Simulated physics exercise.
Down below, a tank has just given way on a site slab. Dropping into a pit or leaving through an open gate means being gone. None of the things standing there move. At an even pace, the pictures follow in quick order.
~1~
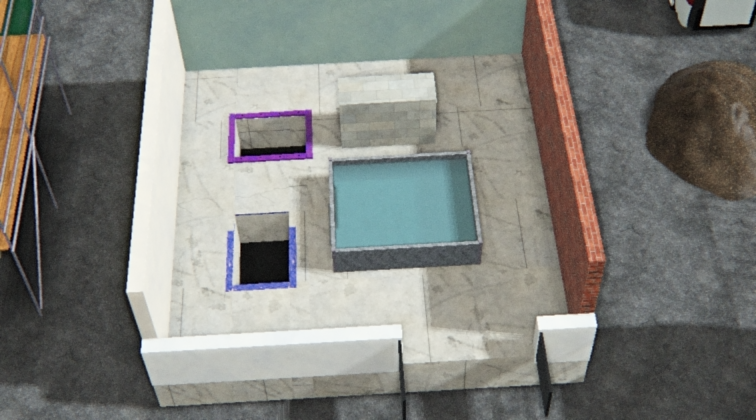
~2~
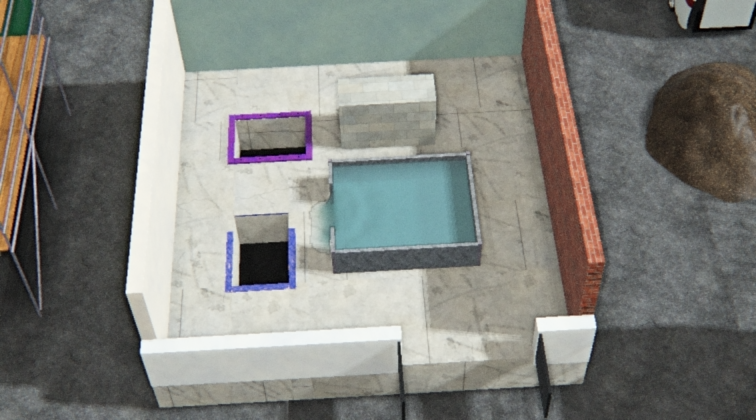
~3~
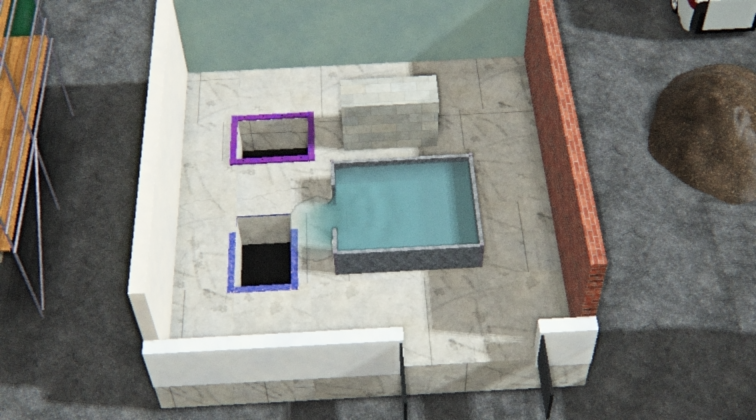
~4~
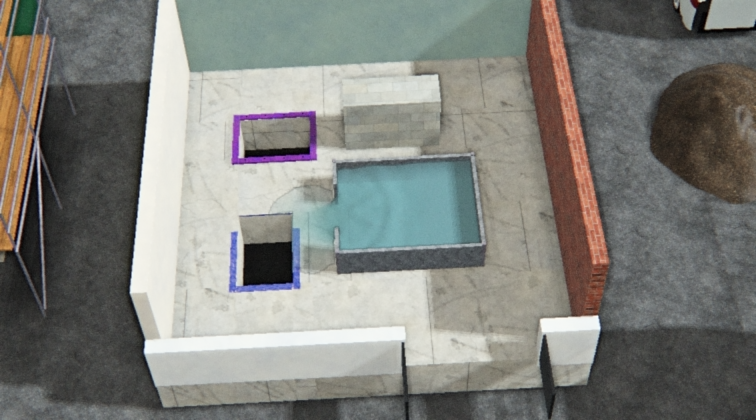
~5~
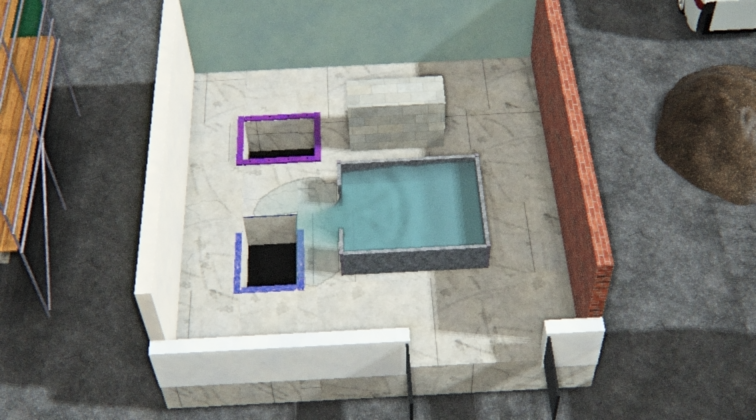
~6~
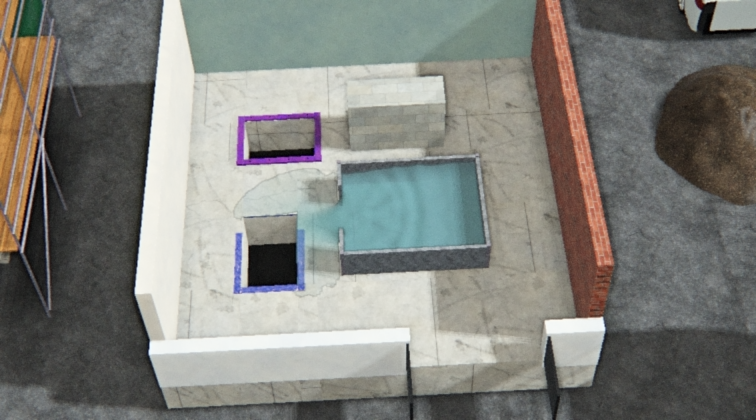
On a walled concrete slab, a rectangular tank of still blue water opened on its left side, and the water poured out through the gap and spread leftward across the floor around the blue-edged pit.
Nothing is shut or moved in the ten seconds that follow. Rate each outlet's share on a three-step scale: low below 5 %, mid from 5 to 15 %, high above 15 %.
Scale: Gate - low, purple pit - low, blue pit - high.
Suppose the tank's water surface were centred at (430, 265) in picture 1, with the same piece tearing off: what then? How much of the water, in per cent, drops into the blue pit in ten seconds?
The blue pit ends up with 45 per cent.
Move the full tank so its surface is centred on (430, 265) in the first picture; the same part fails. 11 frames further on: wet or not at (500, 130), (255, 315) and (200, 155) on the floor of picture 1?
Checking the three spots, I get high and dry, swamped, high and dry.
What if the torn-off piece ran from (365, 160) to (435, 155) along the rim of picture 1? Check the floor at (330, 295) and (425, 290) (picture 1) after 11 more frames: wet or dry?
Result, in sequence: Untouched by the flood; untouched by the flood.
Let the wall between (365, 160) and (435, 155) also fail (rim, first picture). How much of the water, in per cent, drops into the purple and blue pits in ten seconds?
The purple pit gets 8 per cent and the blue pit 8 per cent.
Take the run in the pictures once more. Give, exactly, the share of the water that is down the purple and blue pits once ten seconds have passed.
Around 0 per cent, then around 60 per cent.
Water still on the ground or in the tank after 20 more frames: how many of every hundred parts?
Some 66 parts in a hundred have not run off.
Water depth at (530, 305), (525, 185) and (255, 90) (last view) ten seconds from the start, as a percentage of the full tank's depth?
0, 0, 4 %.
A moment on, water covers 10 % of the floor; the gate 0 %, the purple pit 0 %, the blue pit 12 %.
Next, water covers 10 % of the floor; the gate 0 %, the purple pit 0 %, the blue pit 22 %.
Then, water covers 15 % of the floor; the gate 0 %, the purple pit 0 %, the blue pit 33 %.
Later, water covers 30 % of the floor; the gate 0 %, the purple pit 0 %, the blue pit 47 %.
In the end, water covers 40 % of the floor; the gate 0 %, the purple pit 0 %, the blue pit 60 %.
